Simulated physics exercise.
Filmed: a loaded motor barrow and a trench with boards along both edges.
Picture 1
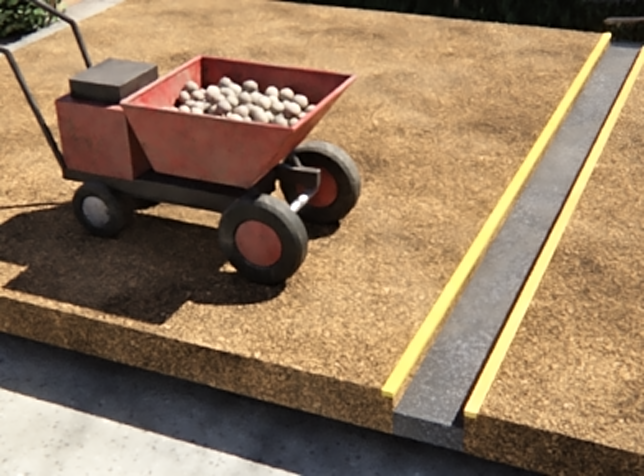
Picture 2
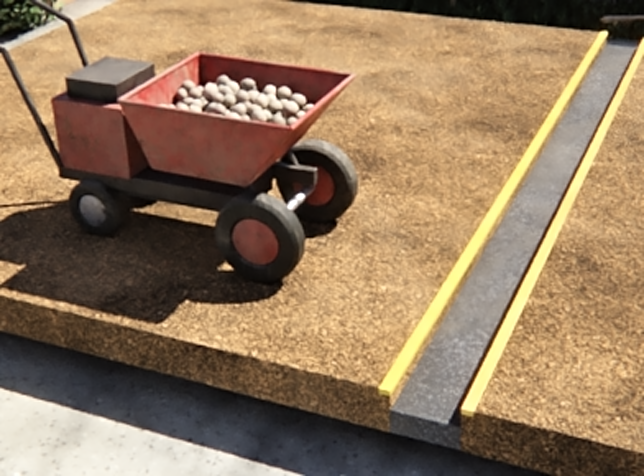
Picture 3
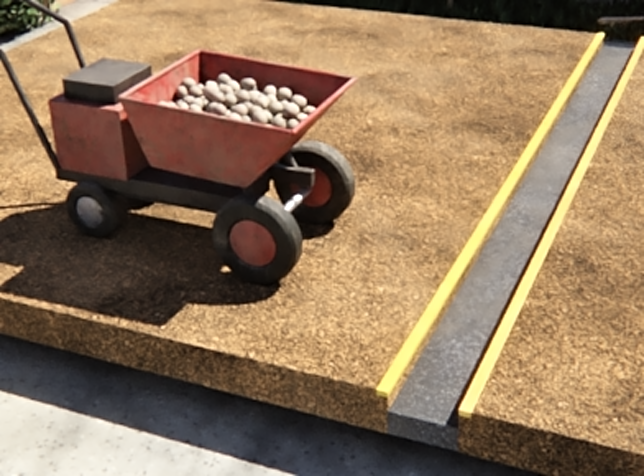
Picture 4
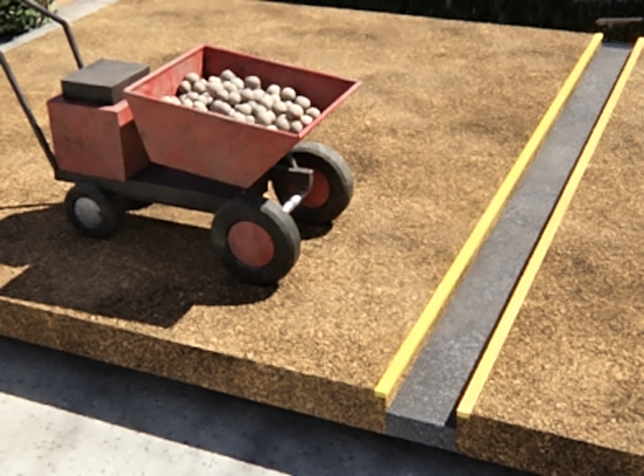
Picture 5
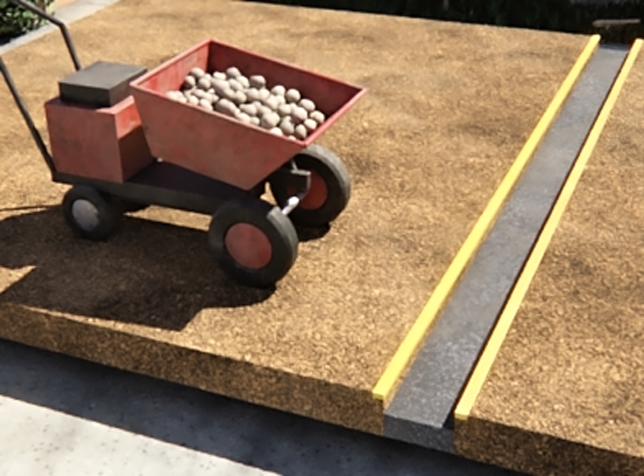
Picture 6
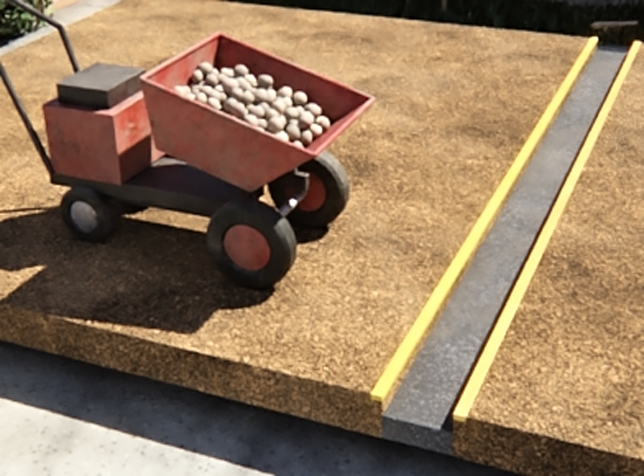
The red skip of a motor barrow loaded with river pebbles starting level, then tilting forward toward the right beside a board-edged trench.
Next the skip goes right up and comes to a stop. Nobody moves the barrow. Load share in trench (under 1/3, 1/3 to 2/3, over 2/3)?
1/3 to 2/3.
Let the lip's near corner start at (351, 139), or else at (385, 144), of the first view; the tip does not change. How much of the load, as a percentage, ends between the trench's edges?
The first gives 60 %, the second 40 %.
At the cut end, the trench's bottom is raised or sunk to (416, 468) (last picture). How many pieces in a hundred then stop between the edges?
60 per cent, roughly.
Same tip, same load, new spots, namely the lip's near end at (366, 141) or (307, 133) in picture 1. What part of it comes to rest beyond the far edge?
Try 1 about 40 %, try 2 about 10 %.
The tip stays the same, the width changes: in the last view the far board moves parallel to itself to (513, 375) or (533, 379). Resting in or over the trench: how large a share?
The first try comes out at 60 percent and the second at 60 percent.
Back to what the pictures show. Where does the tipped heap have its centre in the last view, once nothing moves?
I'd put the middle somewhere around (461, 282).
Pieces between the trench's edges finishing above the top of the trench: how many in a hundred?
Close to 30 percent.
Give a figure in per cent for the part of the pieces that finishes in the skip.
10 %, about.
Soon, skip tipped steeply; all in the skip.
A while on, skip tipped right over; most in the skip; a small part short of the trench; a small part in or heaped over the trench; a stray few falling.
Towards the end, skip tipped right over; about a quarter in the skip; about a third short of the trench; about half in or heaped over the trench; a stray few beyond it.
Finally, skip tipped right over; a small part in the skip; about a third short of the trench; about half in or heaped over the trench; a stray few beyond it.
